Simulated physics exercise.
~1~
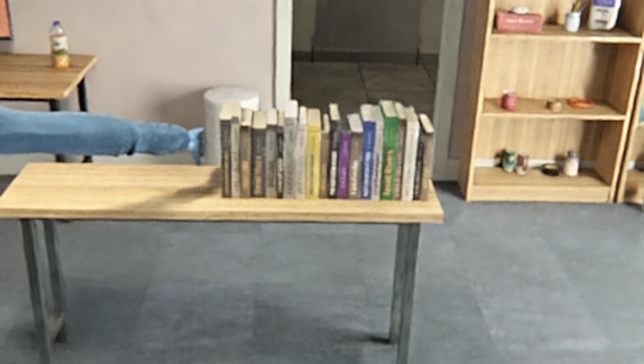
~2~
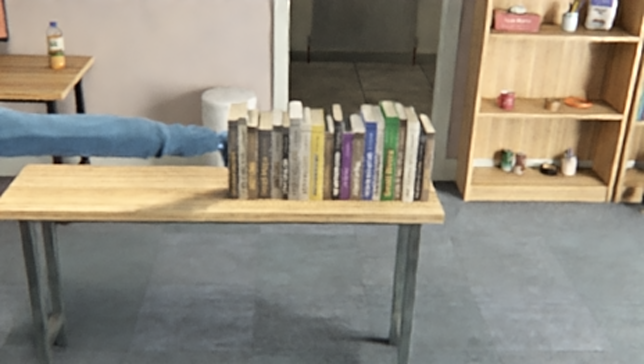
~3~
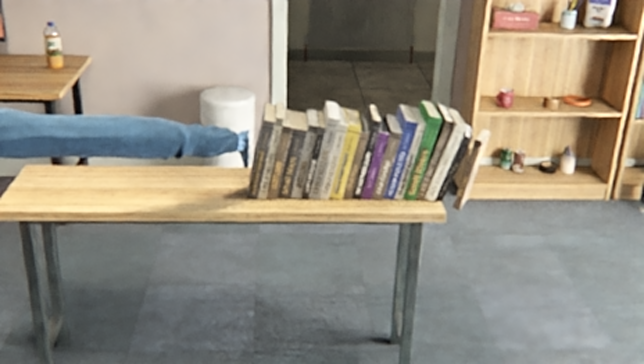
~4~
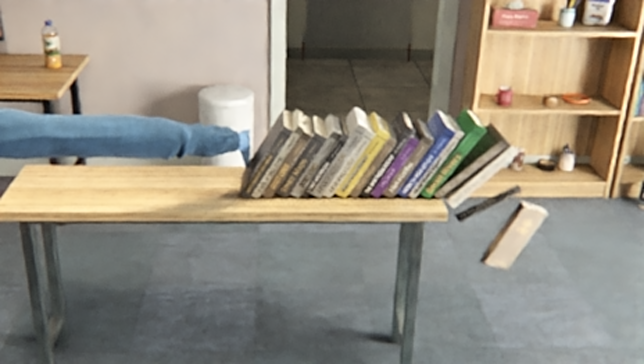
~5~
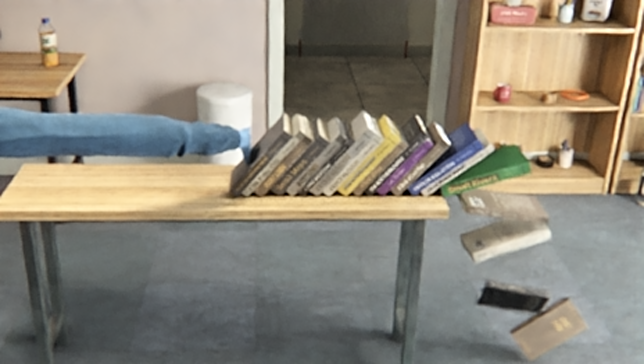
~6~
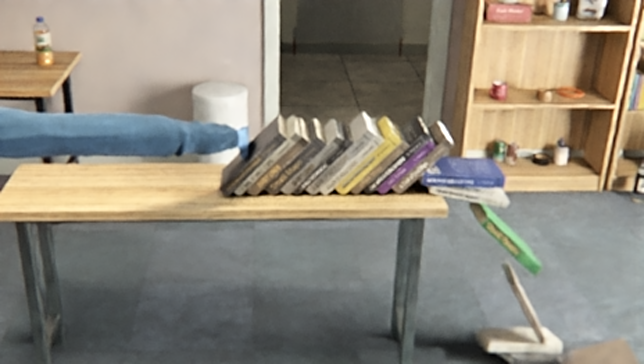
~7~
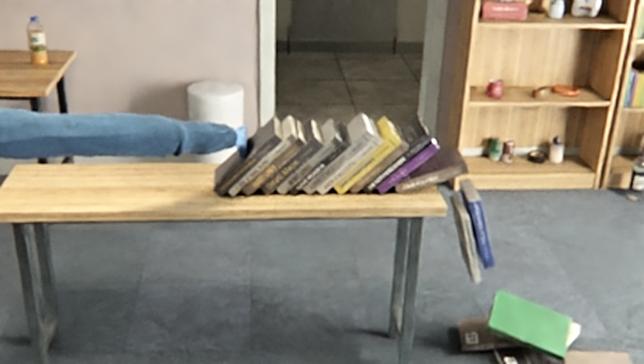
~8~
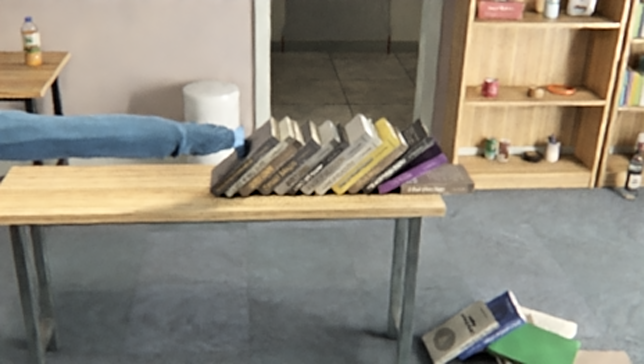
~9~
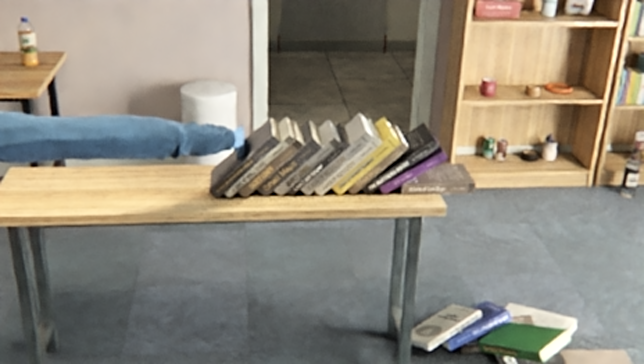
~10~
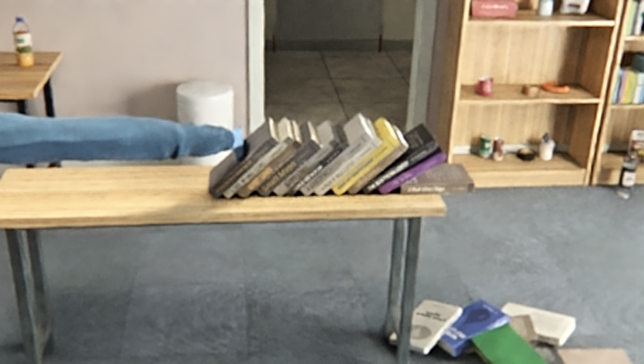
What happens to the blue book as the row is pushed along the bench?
It tips over, goes off the right end of the bench and lands on the floor among the other fallen books.
At first, a row of upright books stands at the right end of a wooden bench while a blue-sleeved arm reaches in from the left and presses against the first one. The row slides right and begins to lean, and the books at the far end tip over the edge. The green book flops onto its side and drops, then the blue one follows it down. The arm stays against the row as the purple book sinks low near the edge. In the end, several books lie in a pile on the floor, while the rest, including the yellow and purple ones, stay leaning on the bench.
